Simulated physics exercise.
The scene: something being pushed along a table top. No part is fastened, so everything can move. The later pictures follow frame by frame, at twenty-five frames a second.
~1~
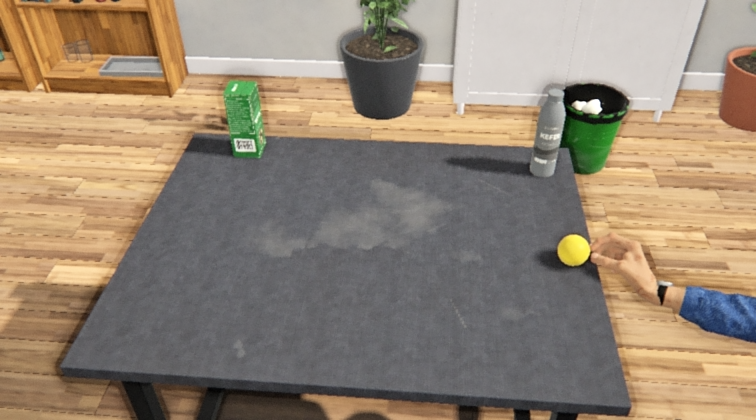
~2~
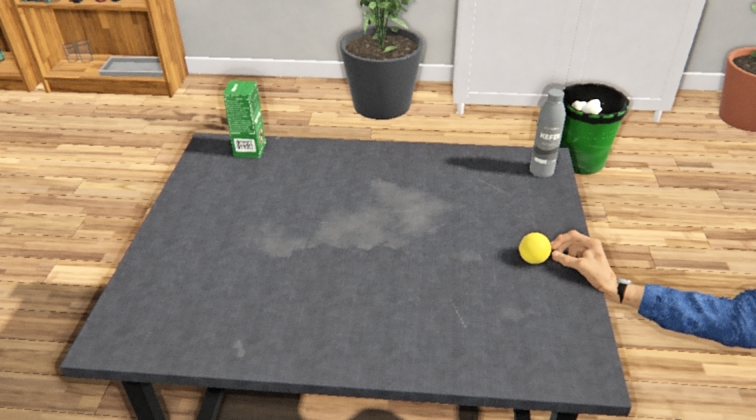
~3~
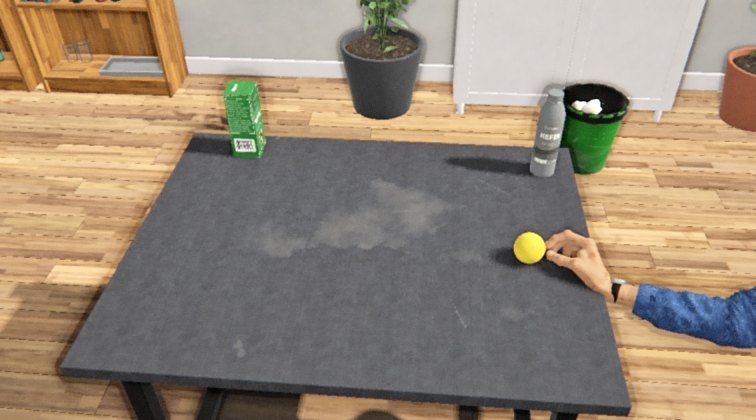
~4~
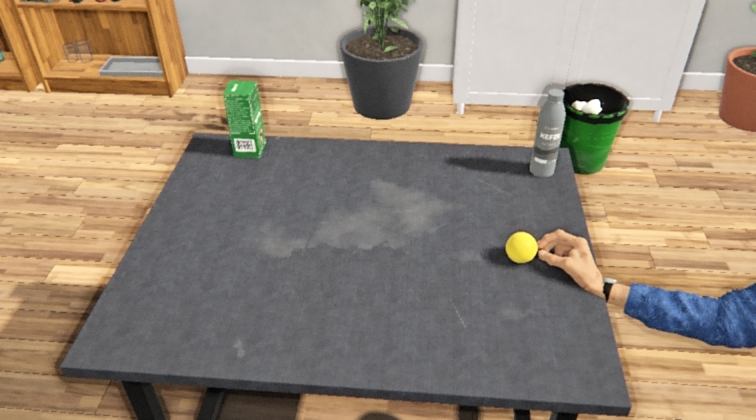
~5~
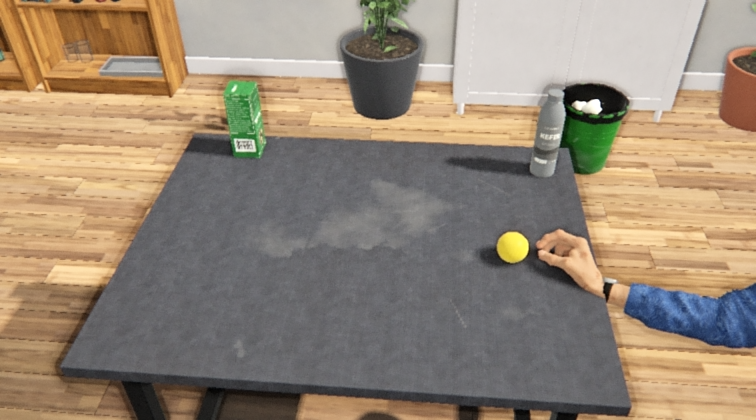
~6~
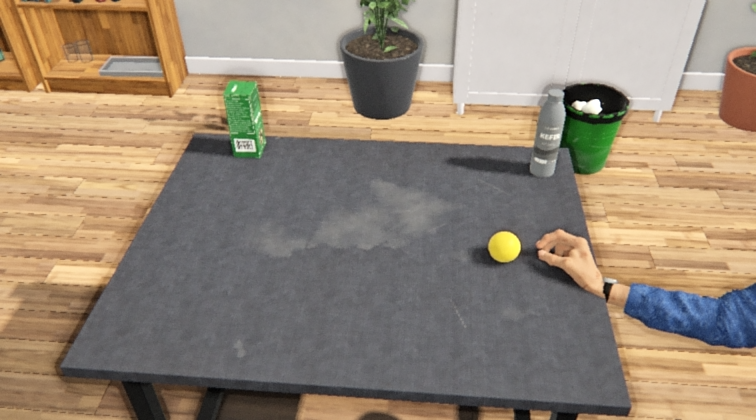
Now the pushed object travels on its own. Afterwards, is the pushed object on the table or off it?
On the table.
Then, 0.10 s on from there, yellow lemon shifted about its own width near (486, 246).
Then, 0.20 s on from there, yellow lemon shifted well along near (470, 245).
Then, 0.30 s on from there, yellow lemon shifted well along near (458, 244).
Then, 0.50 s on from there, yellow lemon shifted well along near (443, 244).
In the end, moved from the start, yellow lemon. At the end, from the last picture's camera, yellow lemon near (439, 243).
